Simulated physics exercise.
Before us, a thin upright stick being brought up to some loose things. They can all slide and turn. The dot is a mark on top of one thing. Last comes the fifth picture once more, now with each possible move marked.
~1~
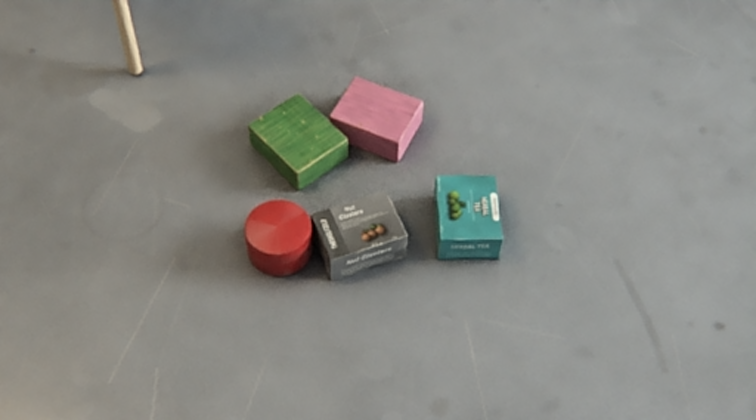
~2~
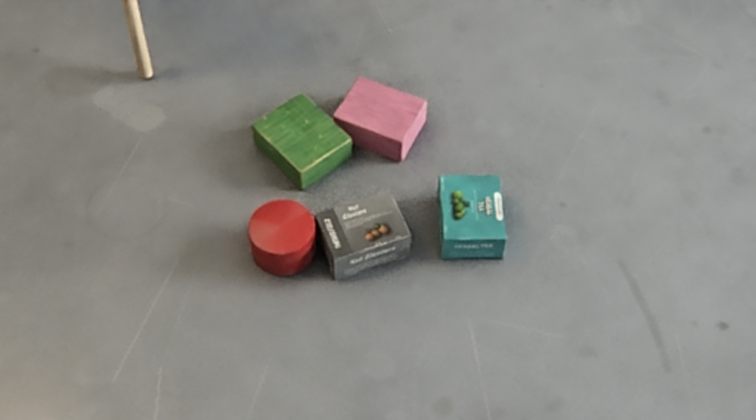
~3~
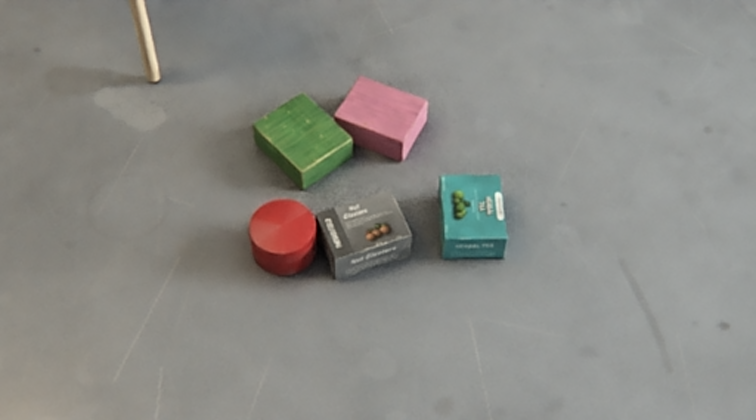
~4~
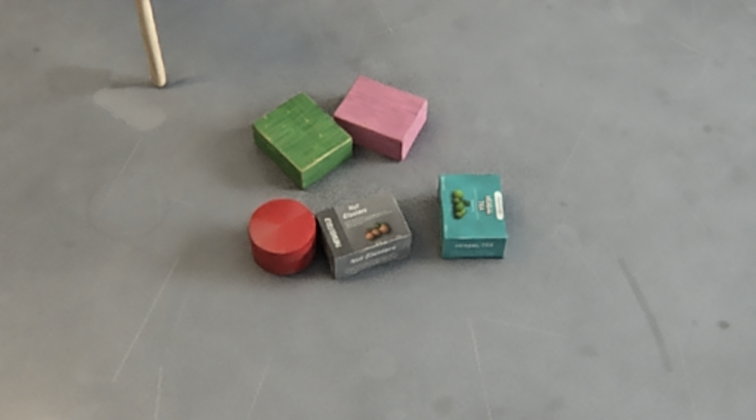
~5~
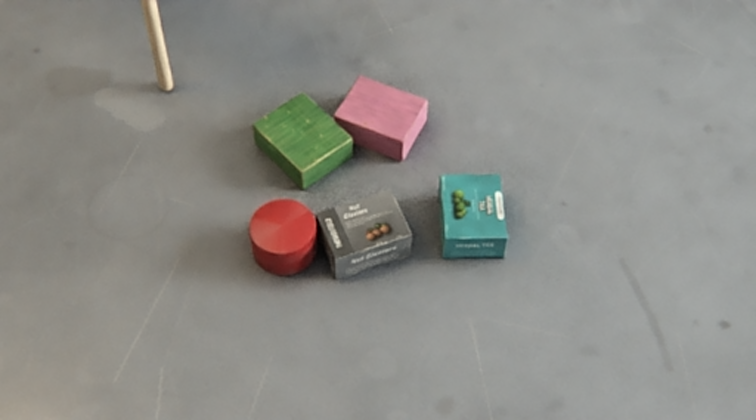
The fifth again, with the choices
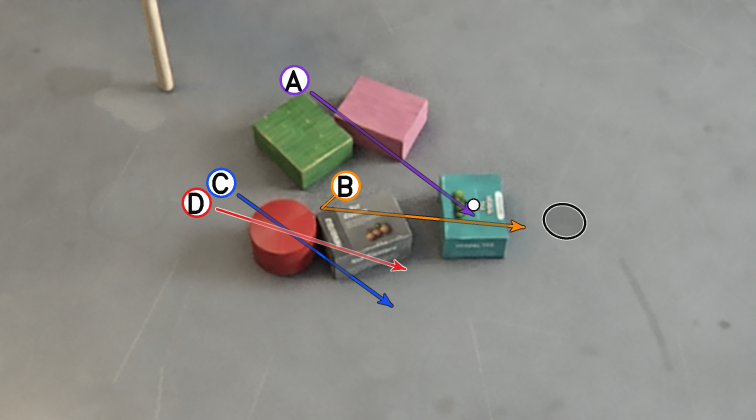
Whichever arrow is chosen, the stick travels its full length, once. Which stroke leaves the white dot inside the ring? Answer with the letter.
Stroke B brings the dot into the ring.
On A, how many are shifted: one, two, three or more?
Two.
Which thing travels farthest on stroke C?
It is the red tin.
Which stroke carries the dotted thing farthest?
That is B.
On the marked copy, A from (311, 93) to (473, 215); B from (322, 208) to (524, 227); C from (238, 195) to (392, 306); D from (217, 209) to (405, 269); the ring at (564, 221); the white dot at (474, 205).
Taking B. A third of the way, foot of the stick (394, 216); turquoise packet (472, 216); grey packet (368, 239).
Two thirds of the way, foot of the stick (466, 223); turquoise packet (506, 222); grey packet (369, 240).
When it is over, foot of the stick (524, 228); turquoise packet (561, 235); grey packet (369, 240); the dot on the turquoise packet is in the ring.
As for the rest, A leaves the dotted thing at (488, 244); C leaves the dotted thing at (472, 216); D leaves the dotted thing at (505, 207).
